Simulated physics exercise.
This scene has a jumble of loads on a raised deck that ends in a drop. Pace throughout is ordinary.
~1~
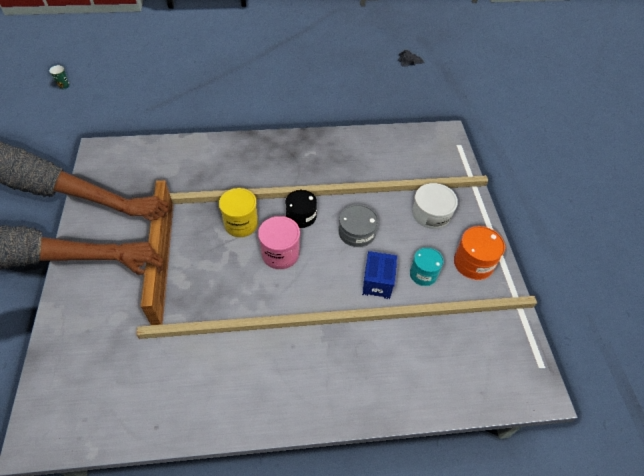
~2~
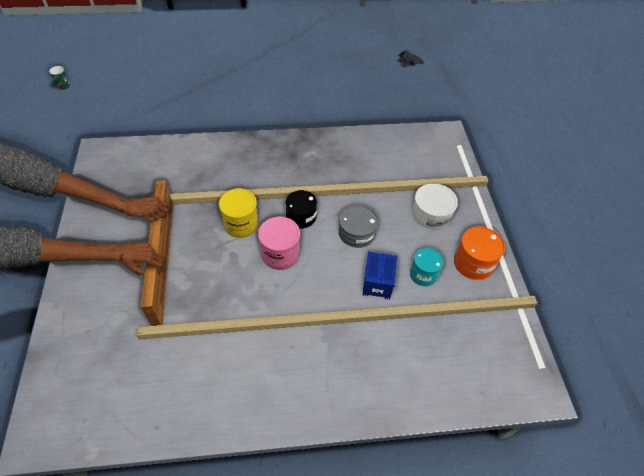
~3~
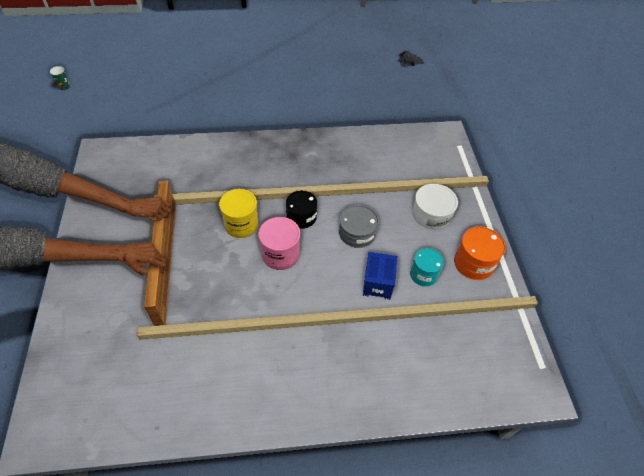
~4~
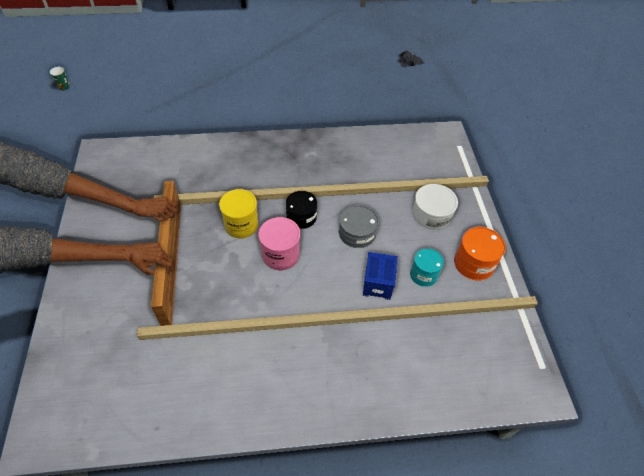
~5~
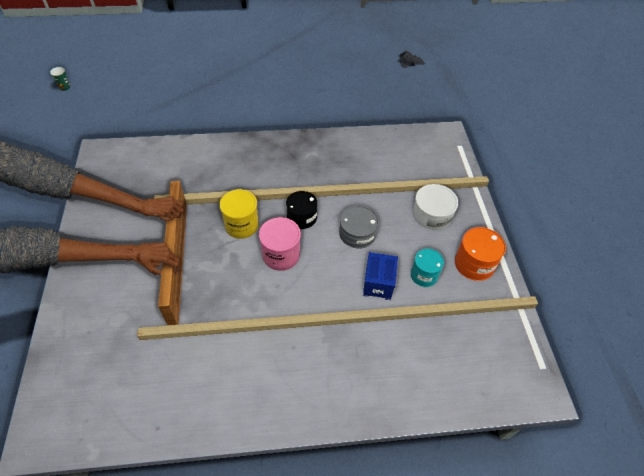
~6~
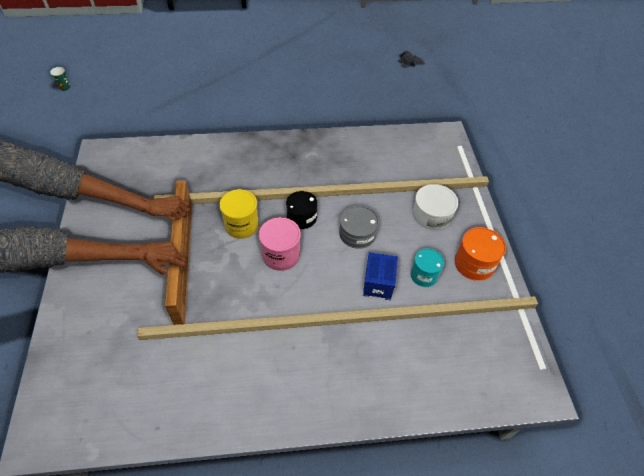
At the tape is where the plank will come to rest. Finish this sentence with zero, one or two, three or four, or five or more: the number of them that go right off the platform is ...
The number of them that go right off the platform is five or more.
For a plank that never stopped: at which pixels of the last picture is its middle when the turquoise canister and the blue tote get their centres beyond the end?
Estimated middle: (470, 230), and (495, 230) for the other.
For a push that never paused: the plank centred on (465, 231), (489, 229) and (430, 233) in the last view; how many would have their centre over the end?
Counts: 3, 4, 0.
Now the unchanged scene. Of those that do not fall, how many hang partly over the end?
The count is 1.
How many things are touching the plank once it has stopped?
That would be 1 of them.
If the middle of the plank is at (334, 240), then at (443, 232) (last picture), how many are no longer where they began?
So far 4, and 8 at the second.
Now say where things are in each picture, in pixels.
The first frame shows orange canister (479, 253); white pail (434, 206); turquoise canister (426, 267); plank (159, 250); tape (494, 239).
The second frame shows white pail (434, 207); black canister (301, 209).
The third frame shows turquoise canister (427, 267); pink pail (280, 244).
The fourth frame shows orange canister (479, 254); grey canister (358, 227).
The fifth frame shows white pail (435, 207); yellow pail (240, 215).
The sixth frame shows orange canister (479, 254); white pail (435, 207); turquoise canister (427, 268); plank (180, 250); tape (495, 240).
Early on, none off yet; orange canister at rest near (479, 254); white pail at rest near (435, 207); turquoise canister at rest near (427, 268).
A while later, none off yet; orange canister at rest near (479, 254); white pail travelled a little near (439, 206); turquoise canister at rest near (427, 268).
Further along, none off yet; orange canister travelled about its own width near (522, 250); white pail travelled about its own width near (492, 197); turquoise canister travelled well along near (495, 266).
Finally, the number that fall off is five or more; lost, yellow pail, pink pail, black canister, grey canister, turquoise canister, white pail and orange canister.
